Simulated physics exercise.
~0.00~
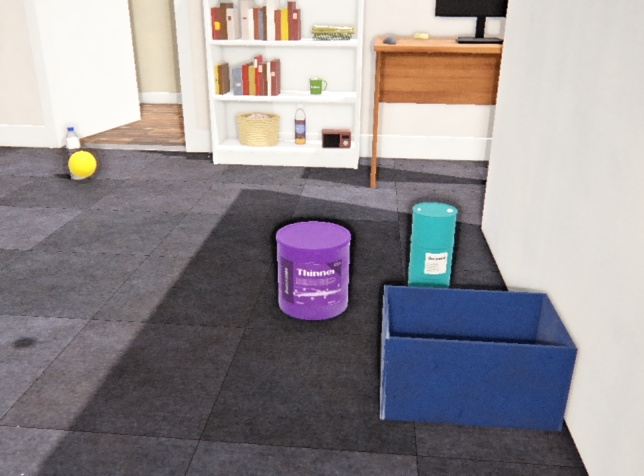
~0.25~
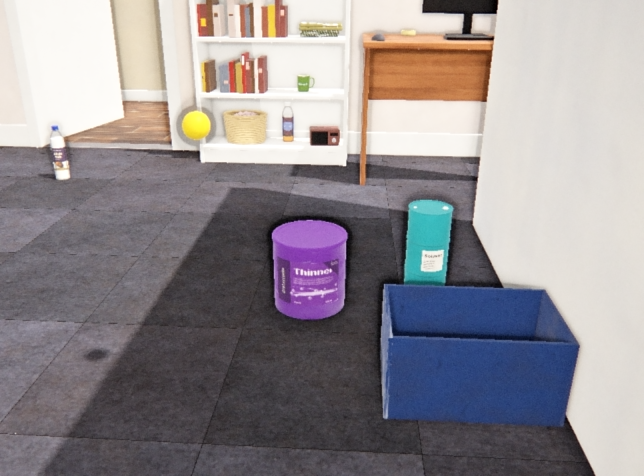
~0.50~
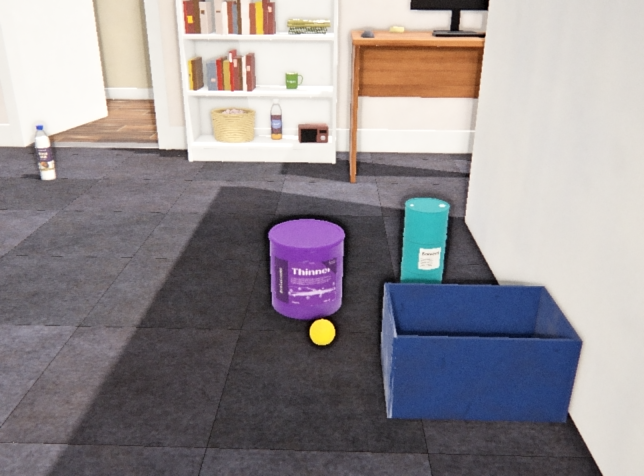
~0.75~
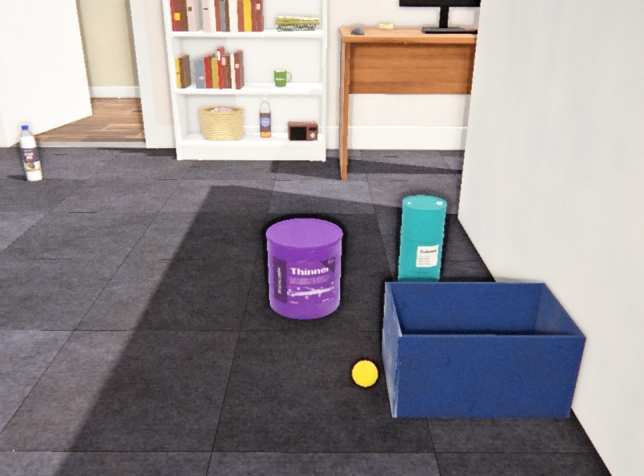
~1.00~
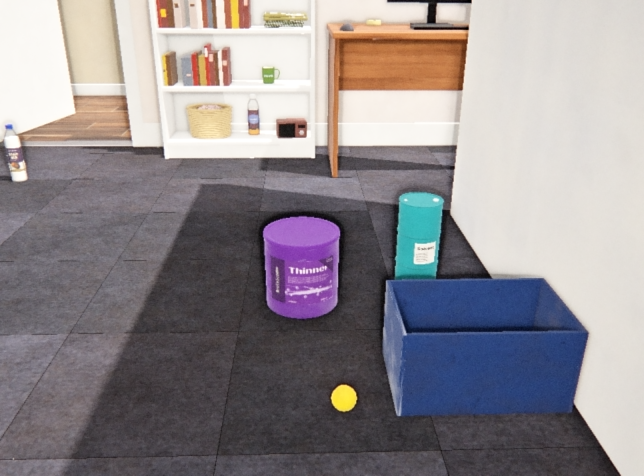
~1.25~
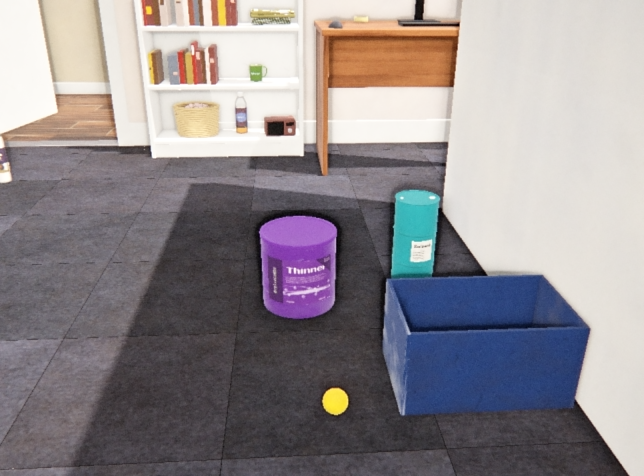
The clip opens on a dark tiled floor with an empty, open blue box at the right, a purple pail and a turquoise canister near it, and a bookcase and desk behind. A small, round yellow object flies in from the left, rising as it passes in front of the bookcase. It drops toward the viewer, passing low before the pail, and carries on right to the box's left side. There it turns back, moving left and nearer the viewer. It edges slightly farther left and ends on the floor outside the box, with pail and canister still standing.
